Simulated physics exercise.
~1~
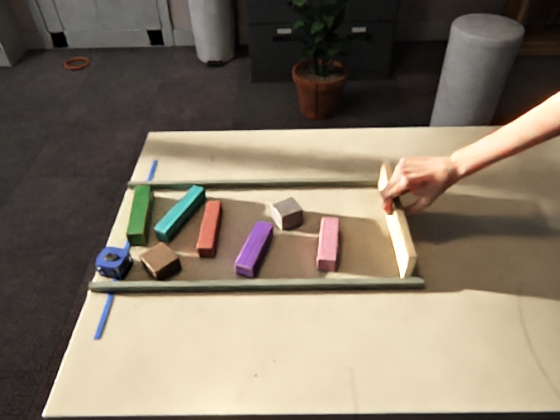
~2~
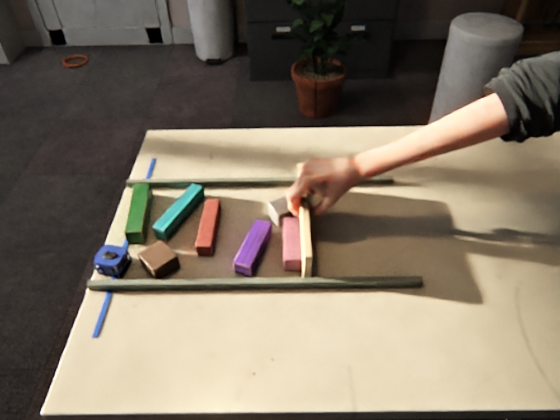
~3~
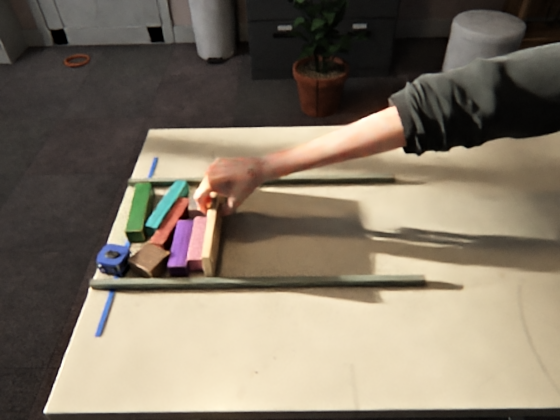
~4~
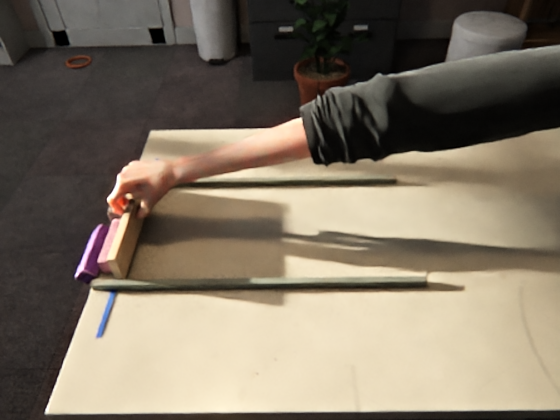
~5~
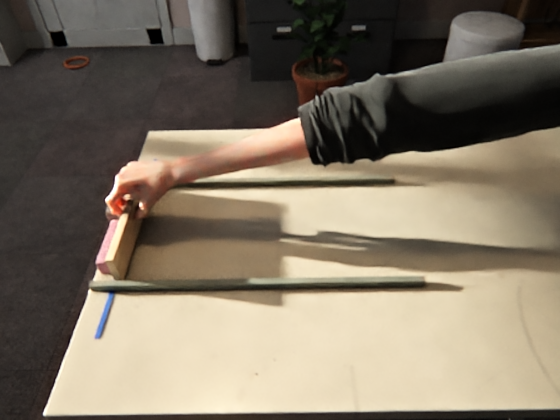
We see a hand slide an upright board leftward between two rails on a table, gathering colorful sticks and blocks and pushing them toward the left edge, where most go out of sight, the purple stick last, leaving the pink bar against the board.
